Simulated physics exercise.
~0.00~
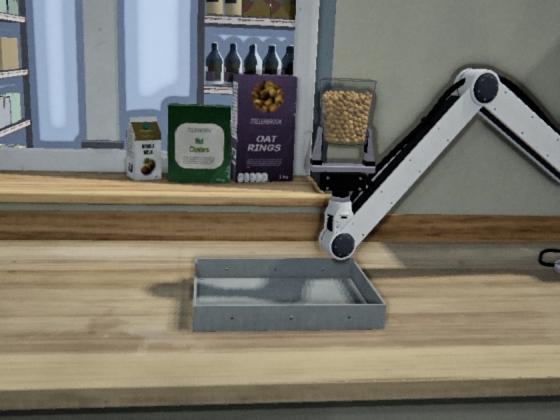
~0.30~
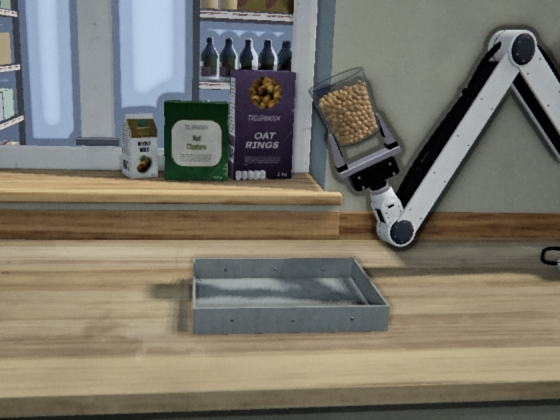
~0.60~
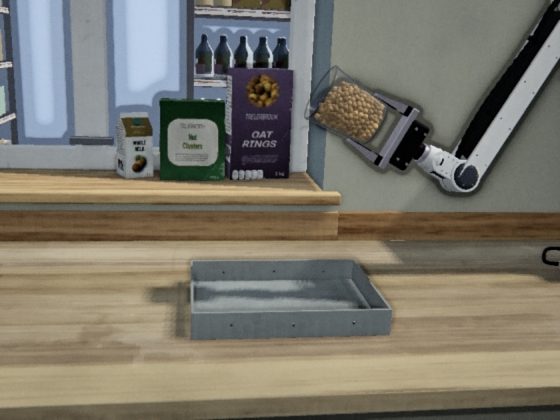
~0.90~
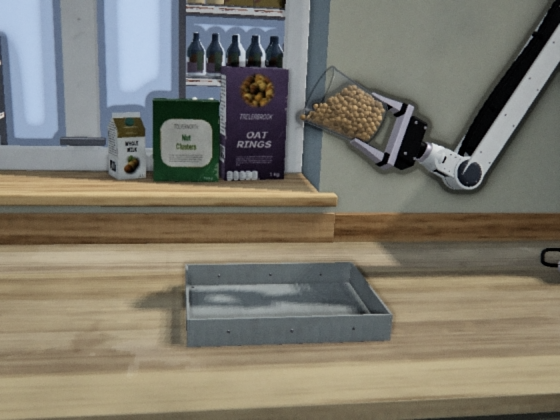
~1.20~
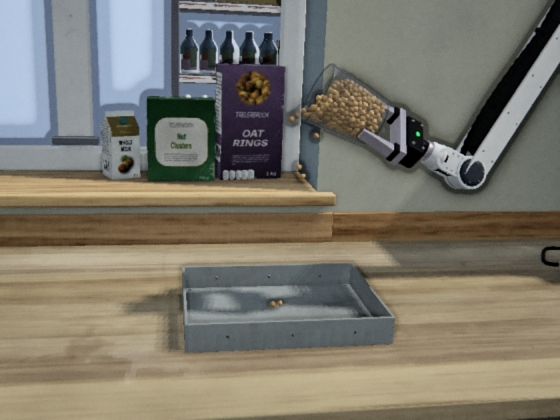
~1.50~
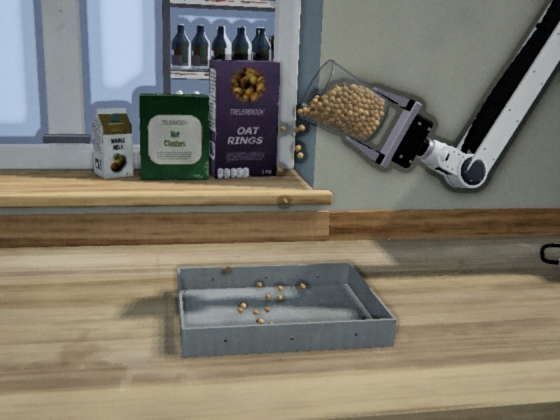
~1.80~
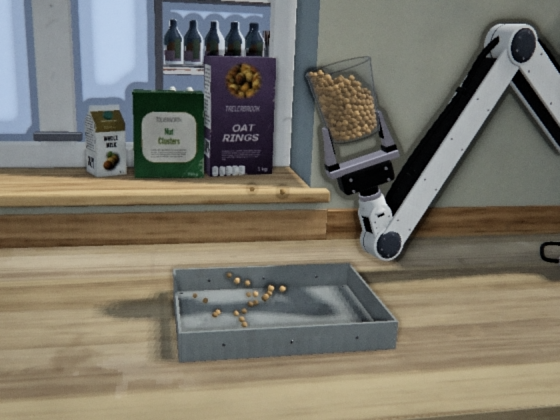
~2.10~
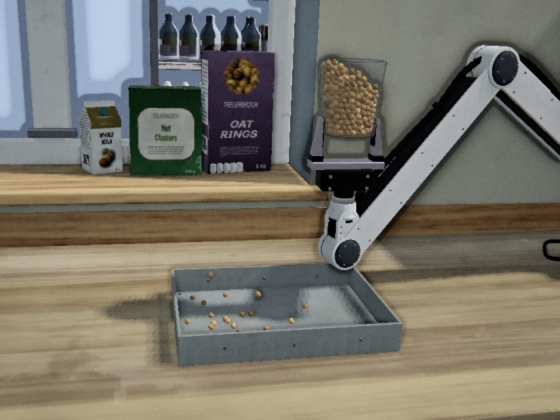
The video shows a robot arm tilting a clear tumbler of dried chickpeas leftward onto its side above a grey tray on a wooden table, spilling a few pieces down into the tray before returning the still mostly full tumbler upright.
